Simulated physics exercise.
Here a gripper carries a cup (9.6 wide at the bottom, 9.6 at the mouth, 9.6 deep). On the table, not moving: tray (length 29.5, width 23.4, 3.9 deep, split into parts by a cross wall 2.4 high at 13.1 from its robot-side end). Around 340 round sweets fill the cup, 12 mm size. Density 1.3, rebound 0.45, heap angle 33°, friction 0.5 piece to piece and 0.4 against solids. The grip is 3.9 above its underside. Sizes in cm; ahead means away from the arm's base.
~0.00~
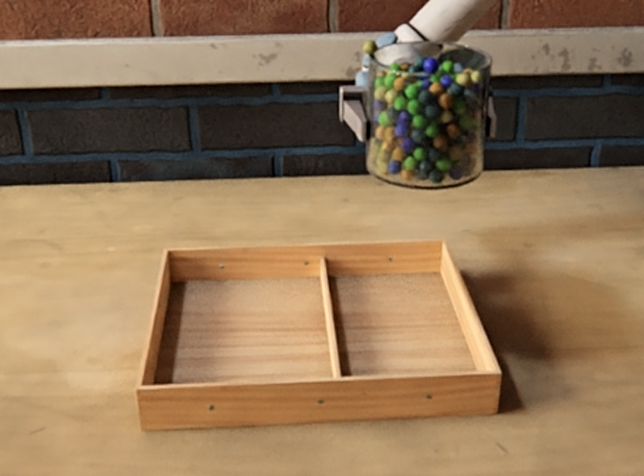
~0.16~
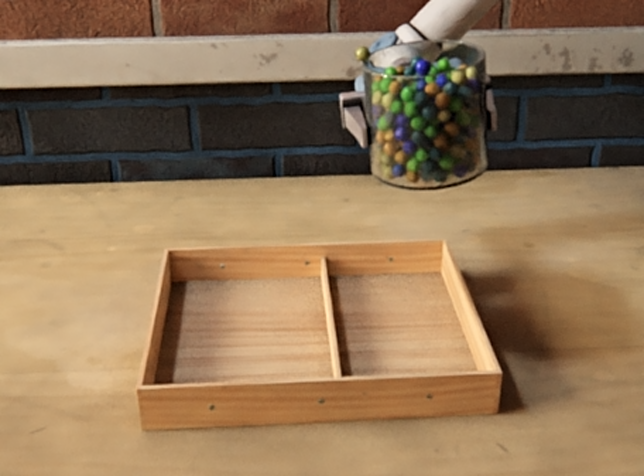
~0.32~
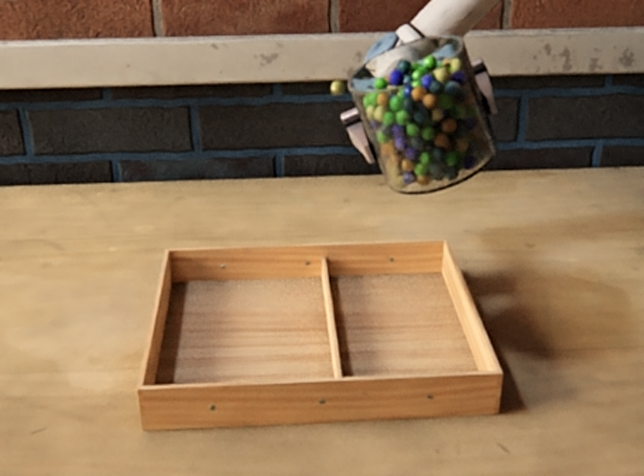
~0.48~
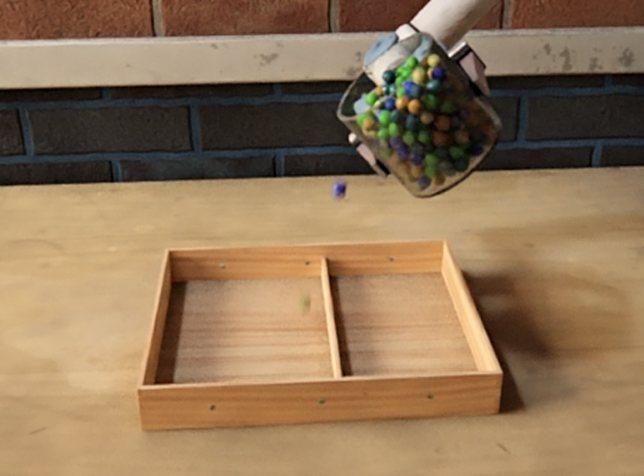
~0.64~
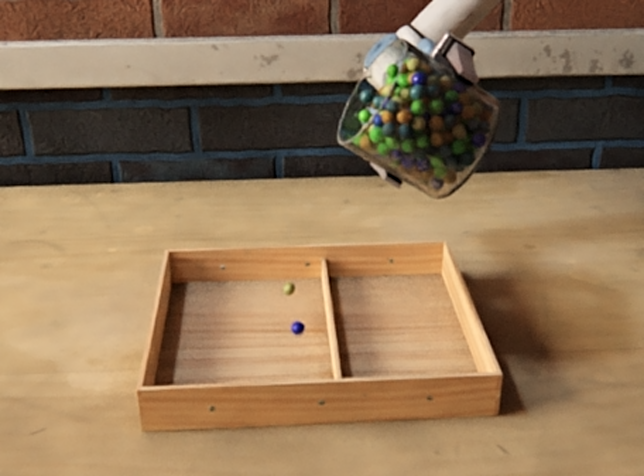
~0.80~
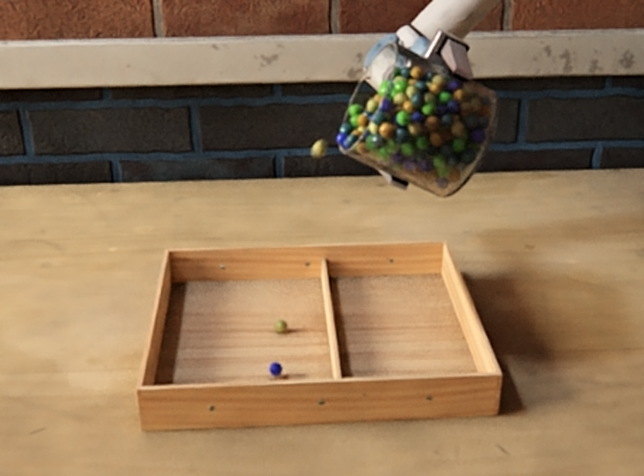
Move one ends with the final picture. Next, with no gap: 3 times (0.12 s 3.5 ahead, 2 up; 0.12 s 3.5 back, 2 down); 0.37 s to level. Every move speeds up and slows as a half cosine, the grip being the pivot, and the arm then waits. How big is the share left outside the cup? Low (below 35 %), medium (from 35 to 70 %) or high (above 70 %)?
Answer: Medium; from 35 to 70 % of the round sweets finish outside the cup.
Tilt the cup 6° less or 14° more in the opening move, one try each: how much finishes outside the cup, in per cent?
About 40 and 80 per cent.
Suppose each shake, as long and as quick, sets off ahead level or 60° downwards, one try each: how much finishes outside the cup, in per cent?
Some 35 and 10 per cent.
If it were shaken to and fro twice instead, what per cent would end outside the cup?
In that case some 45 per cent.
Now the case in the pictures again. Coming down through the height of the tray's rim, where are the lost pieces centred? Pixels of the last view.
Around (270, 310).
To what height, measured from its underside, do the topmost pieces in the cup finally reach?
Some 6.0 cm.
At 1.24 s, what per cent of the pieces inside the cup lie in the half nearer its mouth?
Some 65 per cent.
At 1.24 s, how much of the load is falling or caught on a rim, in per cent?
About 6 per cent.
After 1.24 s, tilted 63° forward, highest piece 26 above the table; 231 in the cup, 81 in the far-side part, 6 in the robot-side part, 19 in flight or on a rim.
After 1.67 s, tilted 40° forward, highest piece 24 above the table; 162 in the cup, 156 in the far-side part, 14 in the robot-side part, 2 on the table or floor, 3 in flight or on a rim.
After 2.09 s, level, highest piece 24 above the table; 161 in the cup, 160 in the far-side part, 14 in the robot-side part, 2 on the table or floor.
After 3.14 s, level, highest piece 24 above the table; 161 in the cup, 160 in the far-side part, 14 in the robot-side part, 2 on the table or floor.
In the end, 161 in the cup, 160 in the far-side part, 14 in the robot-side part, 2 on the table or floor. That is 52 % outside the cup.
